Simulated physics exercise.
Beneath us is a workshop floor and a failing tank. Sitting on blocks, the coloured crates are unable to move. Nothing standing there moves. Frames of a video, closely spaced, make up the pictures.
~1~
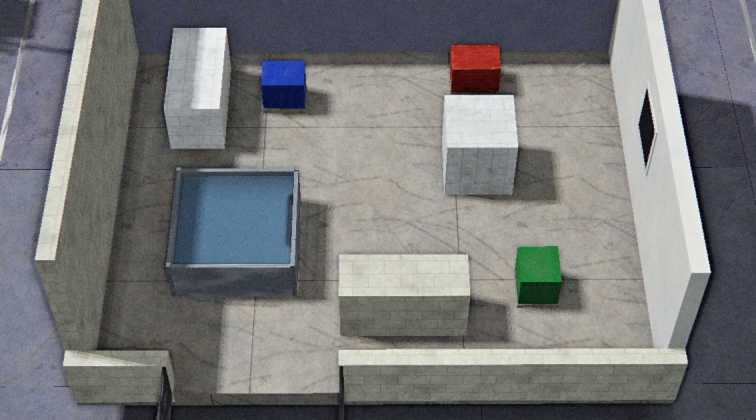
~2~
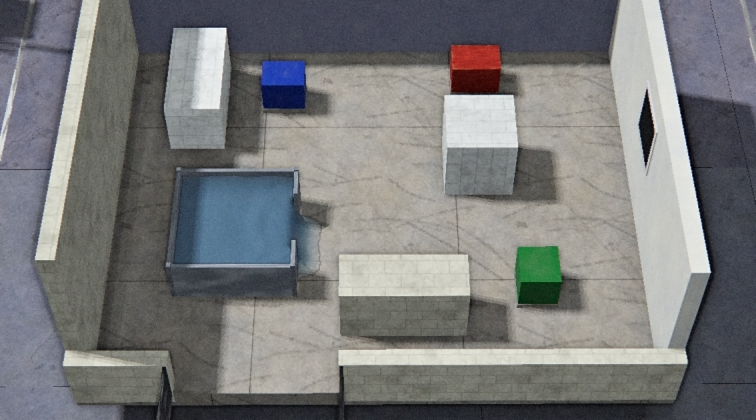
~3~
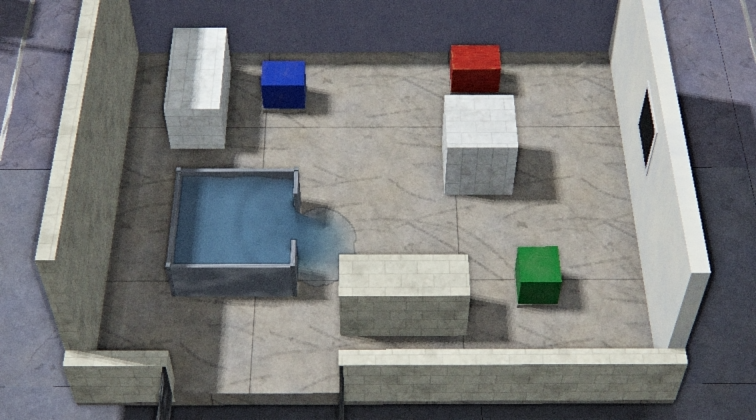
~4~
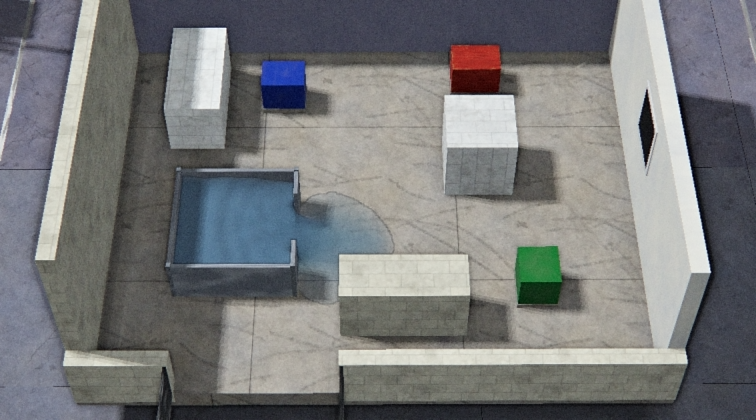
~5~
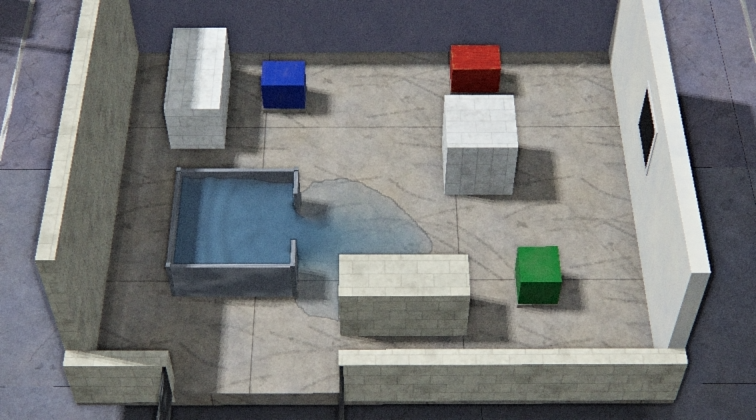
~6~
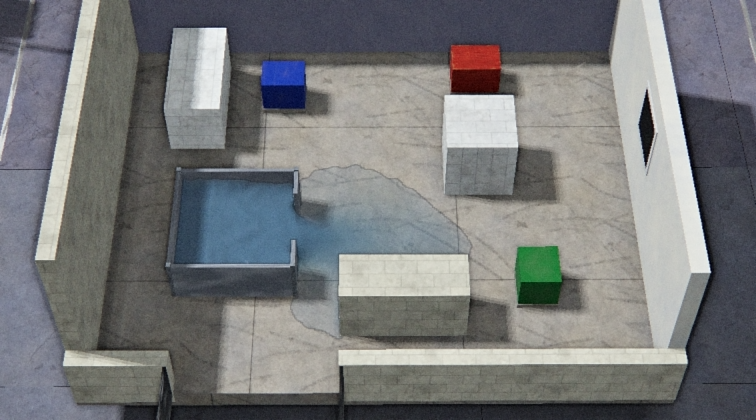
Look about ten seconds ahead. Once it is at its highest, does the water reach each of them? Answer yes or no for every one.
Blue crate: No, it stays dry; green crate: Yes, it gets wet; red crate: Yes, it gets wet.
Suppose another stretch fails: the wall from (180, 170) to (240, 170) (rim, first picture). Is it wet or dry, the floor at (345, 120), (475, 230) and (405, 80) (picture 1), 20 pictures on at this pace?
Point by point: Drenched, unwetted, drenched.
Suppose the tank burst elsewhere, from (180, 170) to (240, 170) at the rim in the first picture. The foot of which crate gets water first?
The blue crate.
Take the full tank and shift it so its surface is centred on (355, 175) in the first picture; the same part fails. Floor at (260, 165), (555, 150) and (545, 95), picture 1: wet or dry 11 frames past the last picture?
Results in order - left untouched, left untouched, left untouched.
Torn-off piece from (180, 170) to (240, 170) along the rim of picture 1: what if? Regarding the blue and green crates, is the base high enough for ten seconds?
As I see it, the blue one gets reached, and the green one is not reached.
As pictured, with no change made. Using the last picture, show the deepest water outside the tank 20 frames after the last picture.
I'd point to about (624, 214).
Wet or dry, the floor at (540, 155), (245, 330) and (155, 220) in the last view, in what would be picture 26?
Going through them in order, I'd say clear, clear and clear.
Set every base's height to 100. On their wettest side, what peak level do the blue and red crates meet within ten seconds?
In order: 70% and 300%.
A moment on, water covers 25 % of the floor; the blue crate not reached, the green crate water round its plinth, the red crate not reached.
Next, water covers 35 % of the floor; the blue crate not reached, the green crate water round its plinth, the red crate water round its plinth.
Then, water covers 50 % of the floor; the blue crate not reached, the green crate water round its plinth, the red crate water round its plinth.
Later, water covers 65 % of the floor; the blue crate water round its plinth, the green crate water round its plinth, the red crate water round its plinth.
In the end, water covers 90 % of the floor; the blue crate stayed above the water, the green crate was topped, the red crate was topped.
